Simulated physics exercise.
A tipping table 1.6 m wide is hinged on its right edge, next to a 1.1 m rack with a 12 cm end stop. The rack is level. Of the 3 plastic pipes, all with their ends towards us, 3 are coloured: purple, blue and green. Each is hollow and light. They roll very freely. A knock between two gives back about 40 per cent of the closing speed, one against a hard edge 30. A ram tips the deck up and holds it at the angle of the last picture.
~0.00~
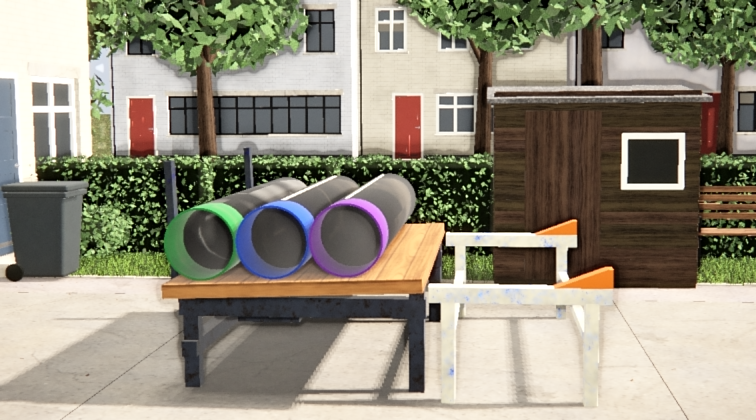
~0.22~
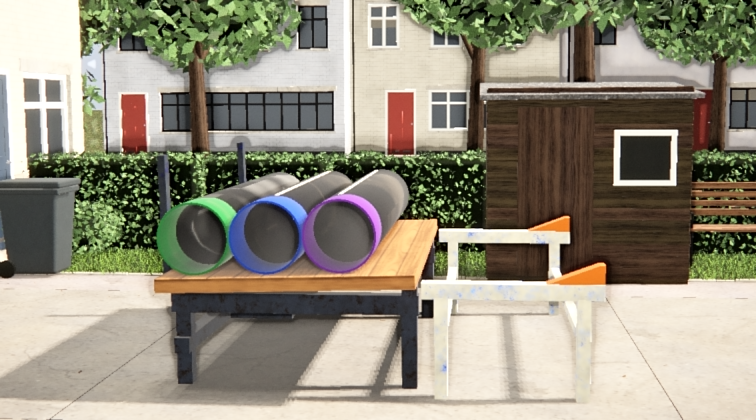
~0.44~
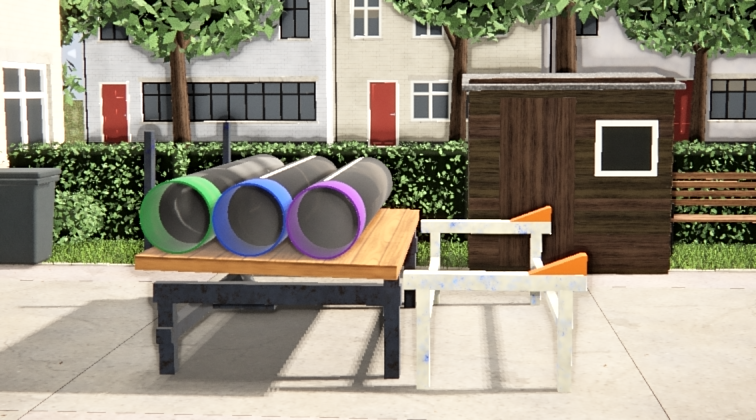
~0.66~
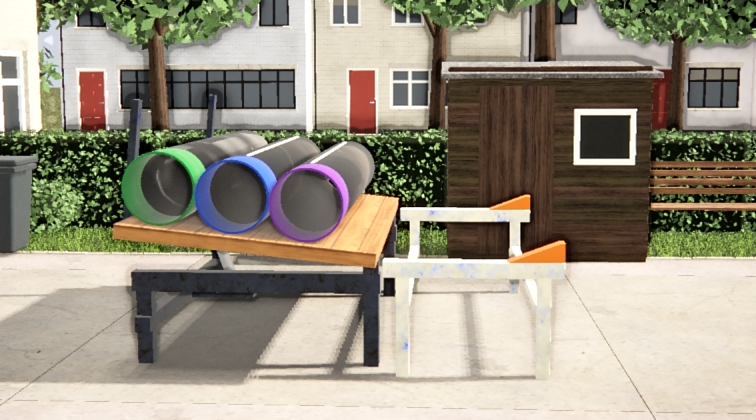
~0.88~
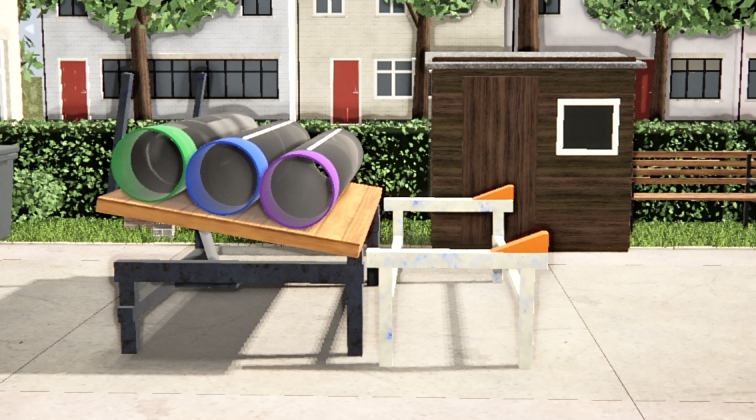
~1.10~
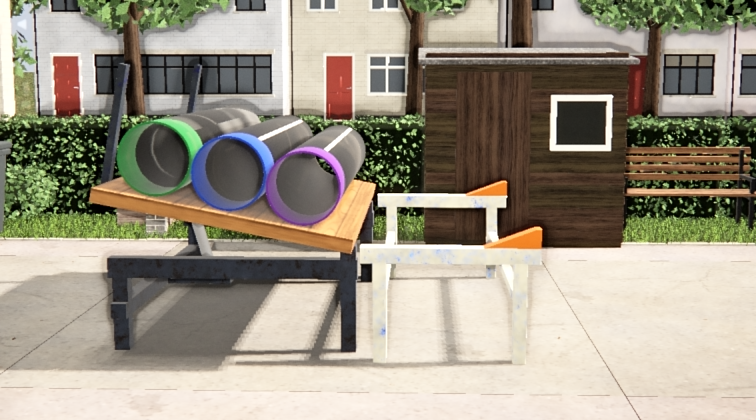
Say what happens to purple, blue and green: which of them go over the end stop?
Purple clears the end stop, blue stays inside the stop, green does not get over.
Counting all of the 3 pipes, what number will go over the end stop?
The count is 1.
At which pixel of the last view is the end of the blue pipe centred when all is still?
At about (471, 211).
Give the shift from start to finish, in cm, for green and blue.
Moved: Green 160, blue 160.
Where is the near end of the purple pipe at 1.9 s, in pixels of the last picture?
Near (405, 211).
Then, 1.5 s in, purple is on the deck, 10 cm from the hinge, rolling right; blue is on the deck, 60 cm from the hinge, rolling right; green is on the deck, 105 cm from the hinge, rolling right; 0 of 3 over the stop.
Then, 1.9 s in, purple is on the rack, 85 cm from the rack's far end, rolling right; blue is on the deck, 20 cm from the hinge, rolling right; green is on the deck, 65 cm from the hinge, rolling right; 0 of 3 over the stop.
Then, 2.4 s in, purple is on the rack, 30 cm from the rack's far end, rolling right; blue is on the rack, 75 cm from the rack's far end, rolling right; green is on the deck, 10 cm from the hinge, rolling right; 0 of 3 over the stop.
Then, 2.9 s in, purple is beyond the stop and falling; blue is on the rack, 35 cm from the rack's far end, rolling right; green is on the rack, 80 cm from the rack's far end, rolling right; 1 of 3 over the stop.
In the end (6.5 s), purple is beyond the stop, on the ground; blue is on the rack, 45 cm from the rack's far end; green is on the rack, 90 cm from the rack's far end; 1 of 3 over the stop.
